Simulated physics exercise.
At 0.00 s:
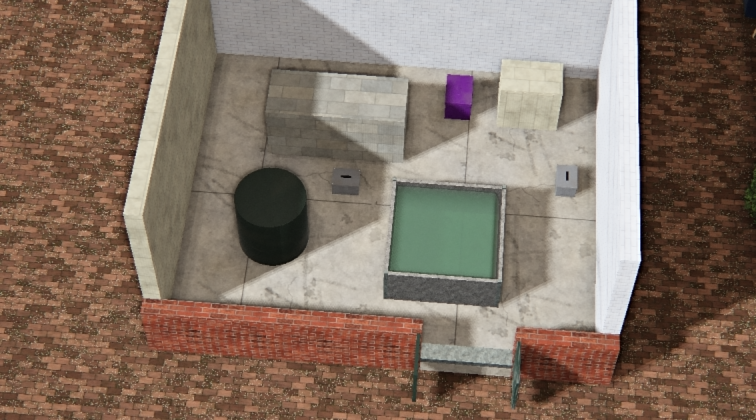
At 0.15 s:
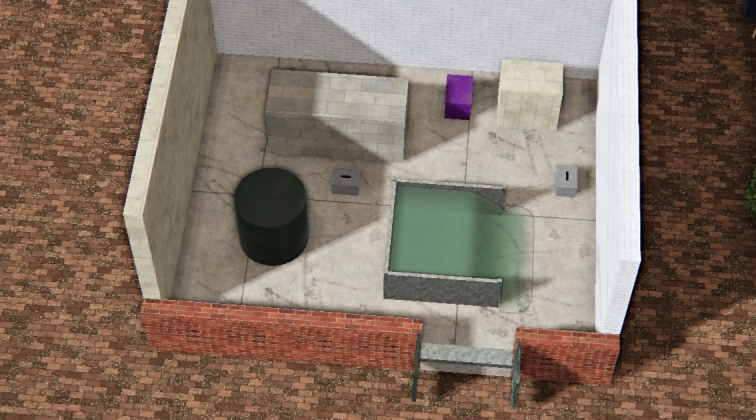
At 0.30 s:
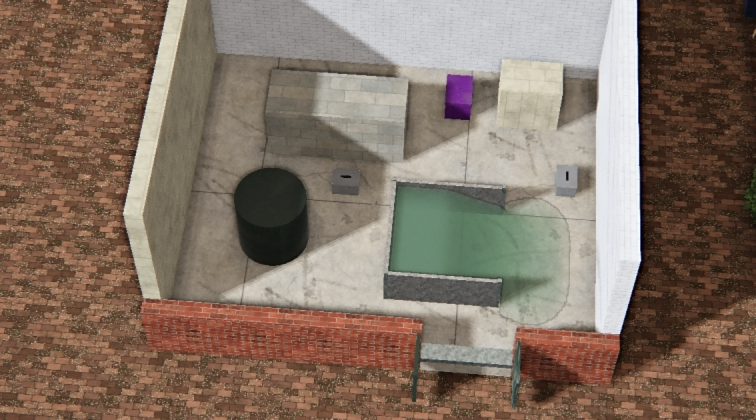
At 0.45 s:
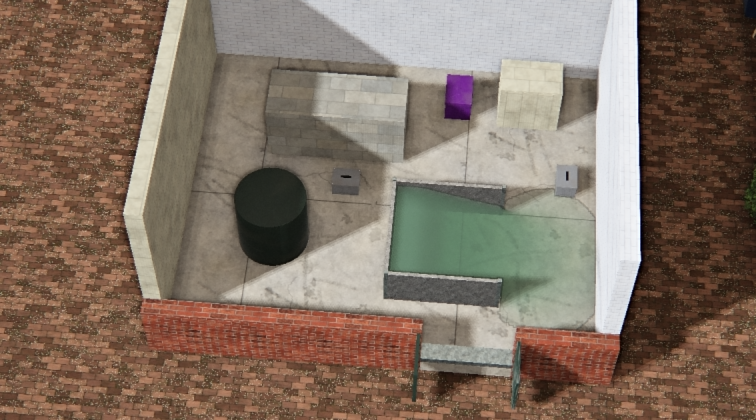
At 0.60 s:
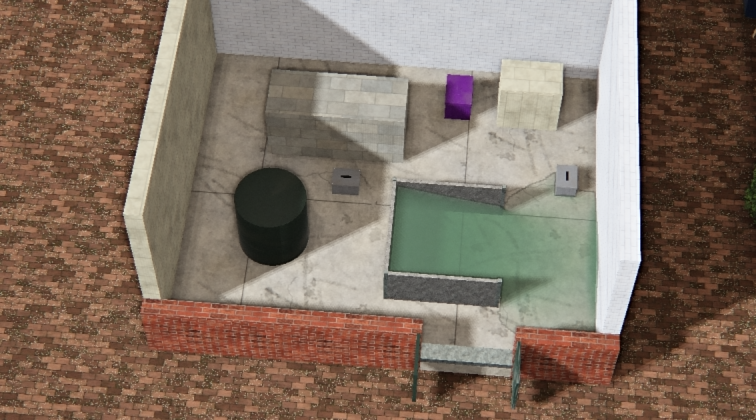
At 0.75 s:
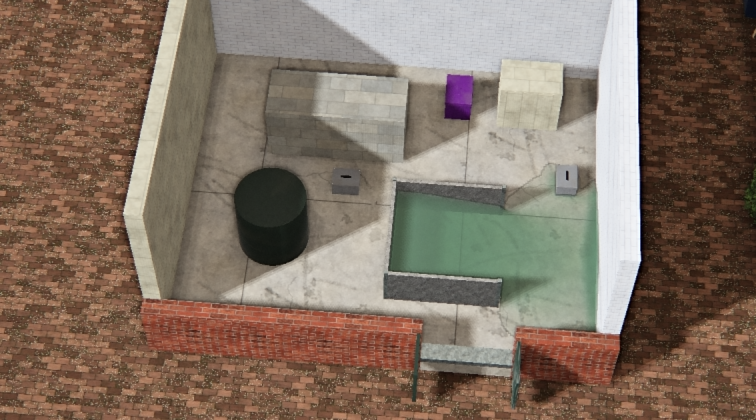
Green water poured out of a square tank in a walled yard once its right side broke open, spreading across the pale floor to the right wall, while the purple chest and other objects stayed put.
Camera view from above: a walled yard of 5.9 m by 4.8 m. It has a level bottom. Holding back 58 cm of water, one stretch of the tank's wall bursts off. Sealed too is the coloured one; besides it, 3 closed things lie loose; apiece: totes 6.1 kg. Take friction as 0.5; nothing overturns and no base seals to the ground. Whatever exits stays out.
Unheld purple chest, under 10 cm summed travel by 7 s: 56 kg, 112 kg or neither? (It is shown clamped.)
My guess is the lighter one already does it.
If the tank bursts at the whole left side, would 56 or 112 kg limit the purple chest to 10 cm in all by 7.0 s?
Then, in short, the smaller is plenty.
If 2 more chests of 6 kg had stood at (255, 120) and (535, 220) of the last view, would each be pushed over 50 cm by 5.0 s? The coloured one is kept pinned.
In that order: Not as far, then farther.
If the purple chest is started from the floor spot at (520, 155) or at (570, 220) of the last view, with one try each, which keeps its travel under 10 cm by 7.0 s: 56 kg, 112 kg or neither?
In that order: Either load holds; it takes the larger.
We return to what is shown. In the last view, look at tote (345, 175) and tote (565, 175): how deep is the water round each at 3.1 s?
Depths: Near 0 cm, then near 22 cm.
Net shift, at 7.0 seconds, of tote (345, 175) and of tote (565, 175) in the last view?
0 cm and 400 cm.
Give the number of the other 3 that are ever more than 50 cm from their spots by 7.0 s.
By my tally, 1.
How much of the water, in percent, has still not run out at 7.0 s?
Roughly 92 percent.
After 1.4 s the purple chest would be 0 cm from its start with 56 kg and 0 cm from its start with 112 kg; 0 cm of water round it then.
After 3.1 s the purple chest would be 0 cm from its start with 56 kg and 0 cm from its start with 112 kg; 6 cm of water round it then.
After 4.9 s the purple chest would be 0 cm from its start with 56 kg and 0 cm from its start with 112 kg; 5 cm of water round it then.
After 7.0 s the purple chest would be 0 cm from its start with 56 kg and 0 cm from its start with 112 kg; 5 cm of water round it then.
